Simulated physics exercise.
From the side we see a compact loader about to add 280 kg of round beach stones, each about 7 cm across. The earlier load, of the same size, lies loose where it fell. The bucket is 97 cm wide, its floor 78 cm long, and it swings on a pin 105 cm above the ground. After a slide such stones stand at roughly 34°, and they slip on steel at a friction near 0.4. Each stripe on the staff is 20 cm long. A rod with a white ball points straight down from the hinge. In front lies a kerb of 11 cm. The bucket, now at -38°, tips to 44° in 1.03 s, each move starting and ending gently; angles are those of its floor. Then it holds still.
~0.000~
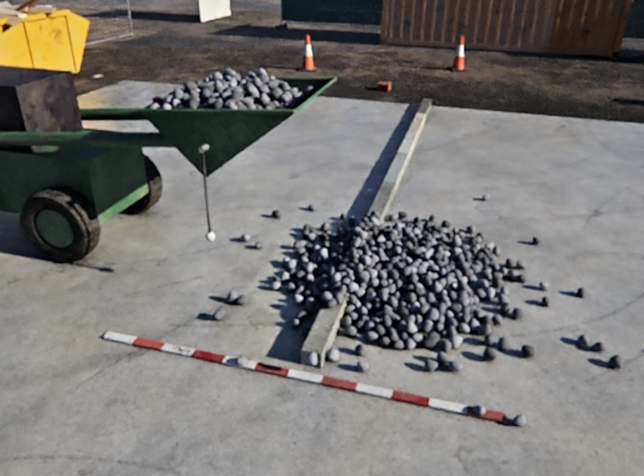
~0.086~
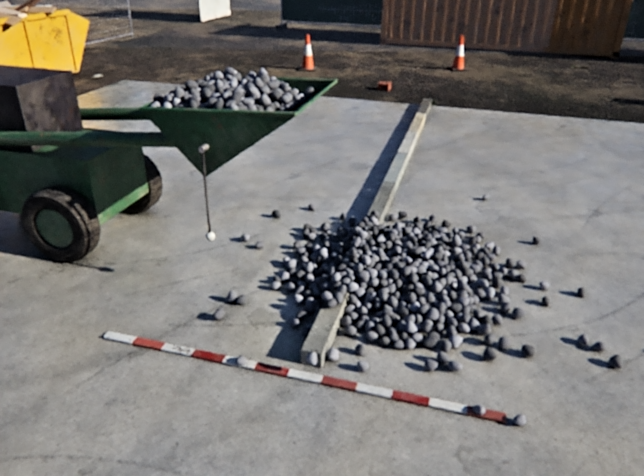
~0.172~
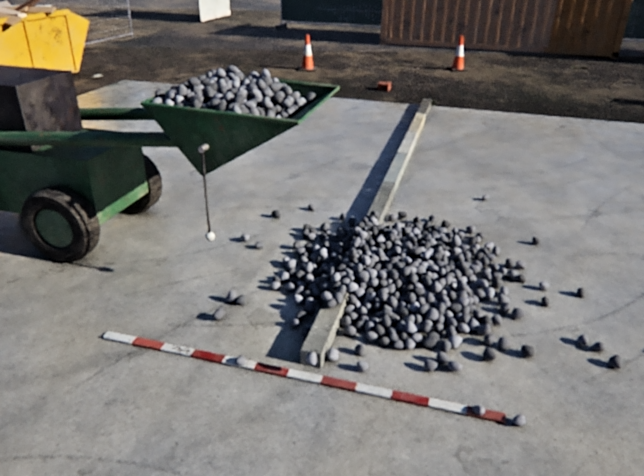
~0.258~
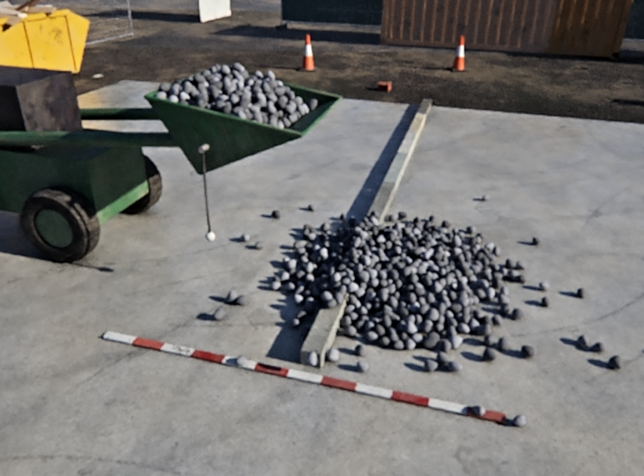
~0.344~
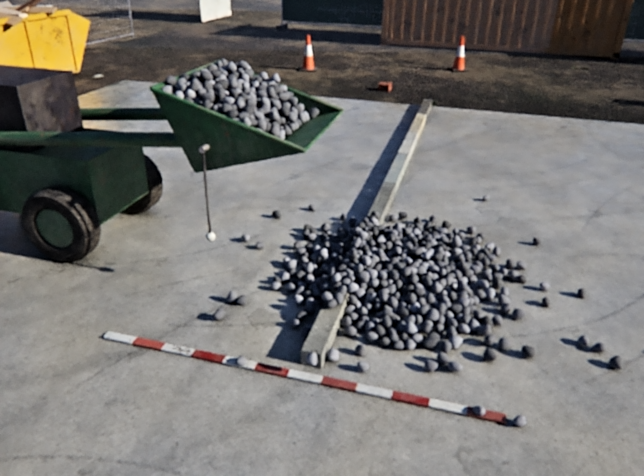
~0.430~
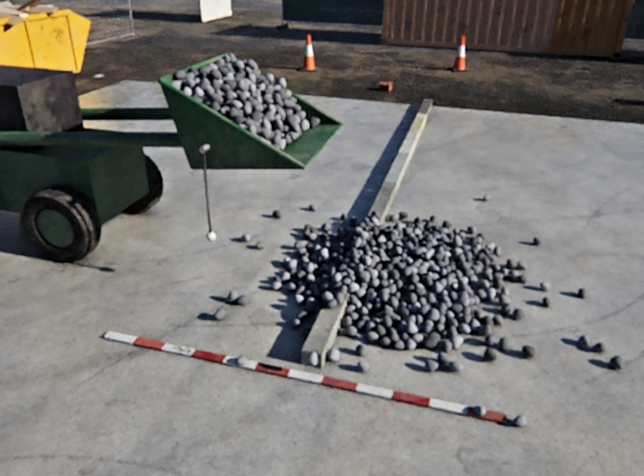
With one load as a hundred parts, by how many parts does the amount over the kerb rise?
About 21 per cent.
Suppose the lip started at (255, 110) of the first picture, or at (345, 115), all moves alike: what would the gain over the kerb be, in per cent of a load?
Near 5 per cent from the first place, 65 from the second.
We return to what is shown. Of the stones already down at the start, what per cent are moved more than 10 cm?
About 10 per cent.
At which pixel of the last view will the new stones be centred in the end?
Around (325, 256).
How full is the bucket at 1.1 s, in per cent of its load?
Roughly 40 per cent is still inside.
After 0.8 s the floor is at 31°; in per cent of one load, 99 in the bucket, 25 on this side of the kerb, 77 over the kerb; the foremost stones are at (581, 311).
After 1.1 s the floor is at 44°; in per cent of one load, 38 in the bucket, 87 on this side of the kerb, 77 over the kerb; the foremost stones are at (581, 311).
After 1.5 s the floor is at 44°; in per cent of one load, 1 in the bucket, 110 on this side of the kerb, 91 over the kerb; the foremost stones are at (581, 311).
After 3.9 s the floor is at 44°; in per cent of one load, 0 in the bucket, 104 on this side of the kerb, 97 over the kerb; the foremost stones are at (592, 309). Net gain over the kerb, 21.
